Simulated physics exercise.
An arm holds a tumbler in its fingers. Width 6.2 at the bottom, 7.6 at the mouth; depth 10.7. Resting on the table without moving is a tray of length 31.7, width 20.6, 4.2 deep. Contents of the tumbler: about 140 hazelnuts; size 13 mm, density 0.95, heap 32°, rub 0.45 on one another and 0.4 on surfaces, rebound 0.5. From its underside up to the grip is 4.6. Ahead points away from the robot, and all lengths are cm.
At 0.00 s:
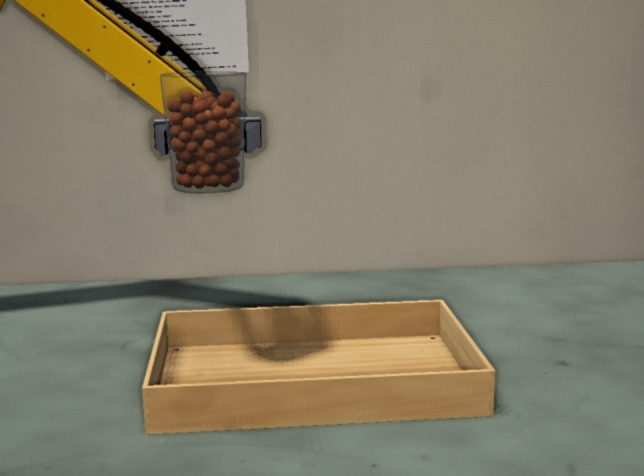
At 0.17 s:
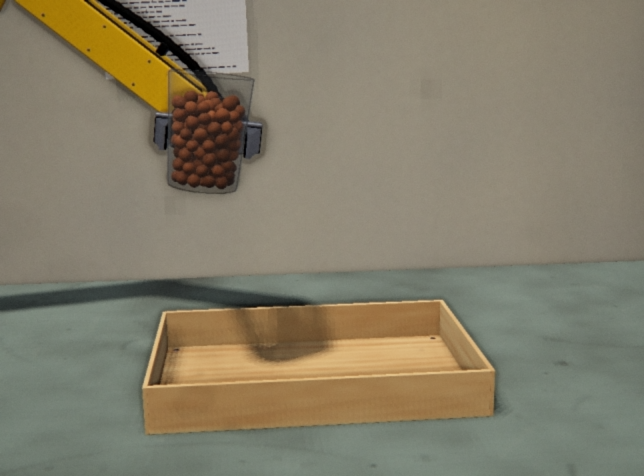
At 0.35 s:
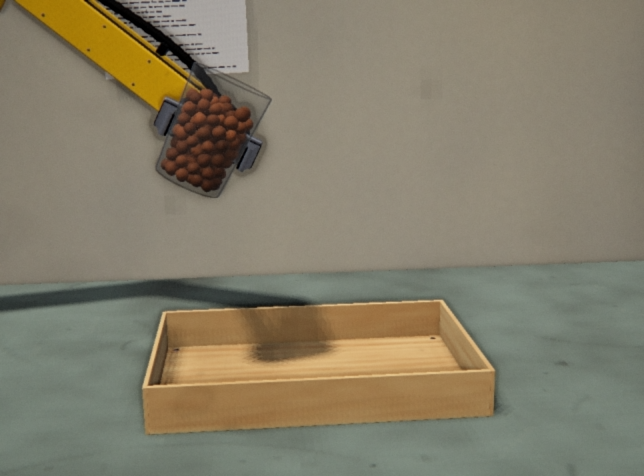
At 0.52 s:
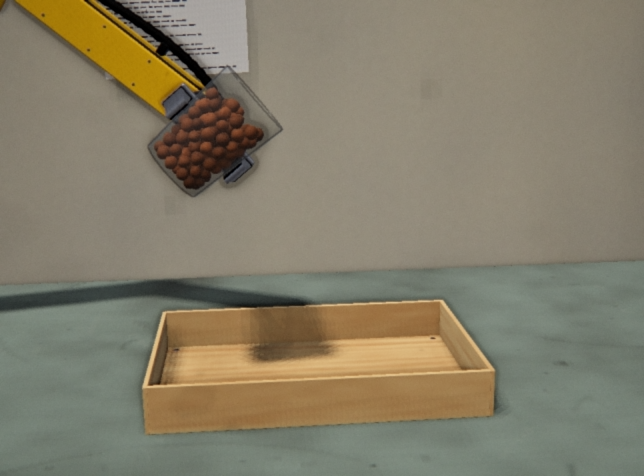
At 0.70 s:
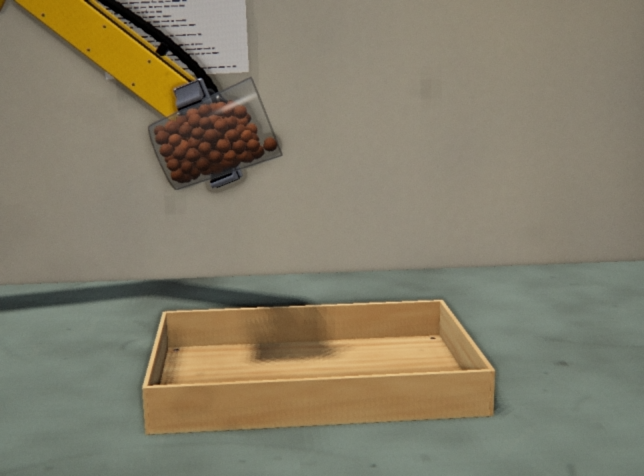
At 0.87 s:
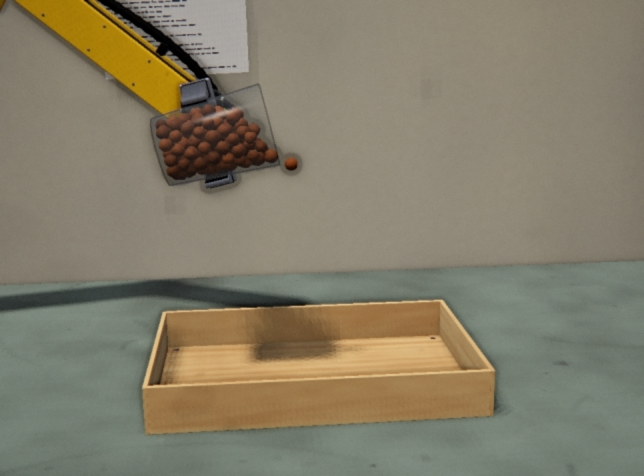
To begin with, a yellow robotic arm holds a clear tumbler packed with small round brown hazelnuts upright above and behind an empty wooden tray on a table. The arm tilts the tumbler steadily to the right until it lies nearly sideways, the nuts shifting toward its rim, and one nut leaves the opening.
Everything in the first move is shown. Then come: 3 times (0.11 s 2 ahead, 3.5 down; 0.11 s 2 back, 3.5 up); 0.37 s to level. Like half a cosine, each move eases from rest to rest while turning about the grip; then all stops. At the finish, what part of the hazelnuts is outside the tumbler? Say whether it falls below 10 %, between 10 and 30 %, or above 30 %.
It falls between 10 and 30 %.
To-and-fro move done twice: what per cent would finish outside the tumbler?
Roughly 15 percent.
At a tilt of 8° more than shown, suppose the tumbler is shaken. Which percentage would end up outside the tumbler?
Estimate: Close to 35 per cent.
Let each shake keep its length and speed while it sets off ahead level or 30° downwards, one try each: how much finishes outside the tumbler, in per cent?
Result: Approx. 60 % and 45 %, one try each.
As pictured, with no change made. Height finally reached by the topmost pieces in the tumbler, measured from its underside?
Roughly 9.0 cm.
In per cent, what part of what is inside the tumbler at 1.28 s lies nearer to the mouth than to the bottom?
Roughly 40 %.
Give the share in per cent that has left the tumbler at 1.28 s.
Around 10 percent at that moment.
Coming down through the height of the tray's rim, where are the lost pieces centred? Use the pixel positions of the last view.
Near (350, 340).
After 1.28 s, tilted 77° forward, highest piece 27 above the table; 123 in the tumbler, 10 in the tray, 4 in flight or on a rim.
After 1.69 s, tilted 45° forward, highest piece 28 above the table; 113 in the tumbler, 21 in the tray, 3 in flight or on a rim.
After 2.10 s, level, highest piece 30 above the table; 113 in the tumbler, 23 in the tray, 1 on the table or floor.
After 3.15 s, level, highest piece 30 above the table; 113 in the tumbler, 23 in the tray, 1 on the table or floor.
At rest, 113 in the tumbler, 23 in the tray, 1 on the table or floor. That is 18 % outside the tumbler.
